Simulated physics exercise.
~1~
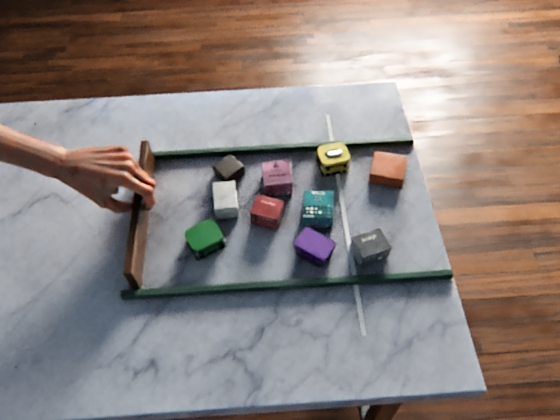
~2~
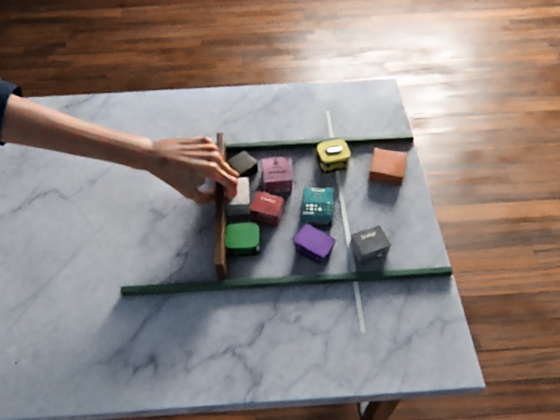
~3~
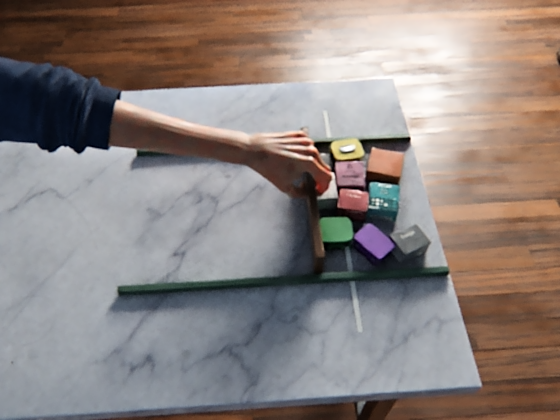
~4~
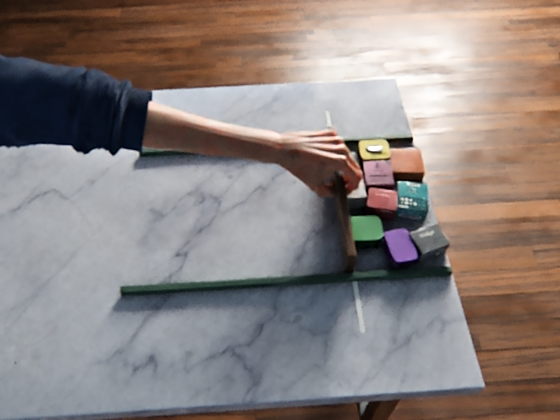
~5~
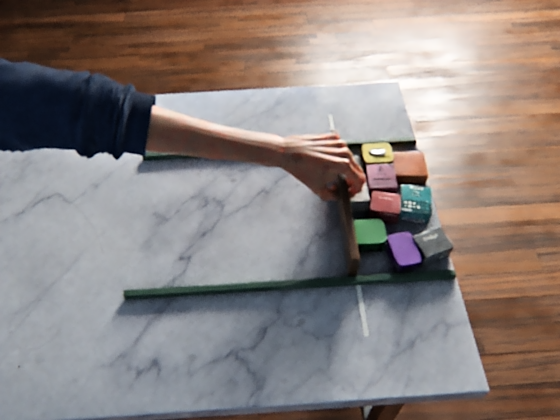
A hand sweeps small coloured boxes right with a board, stopping with them bunched near the table's edge.
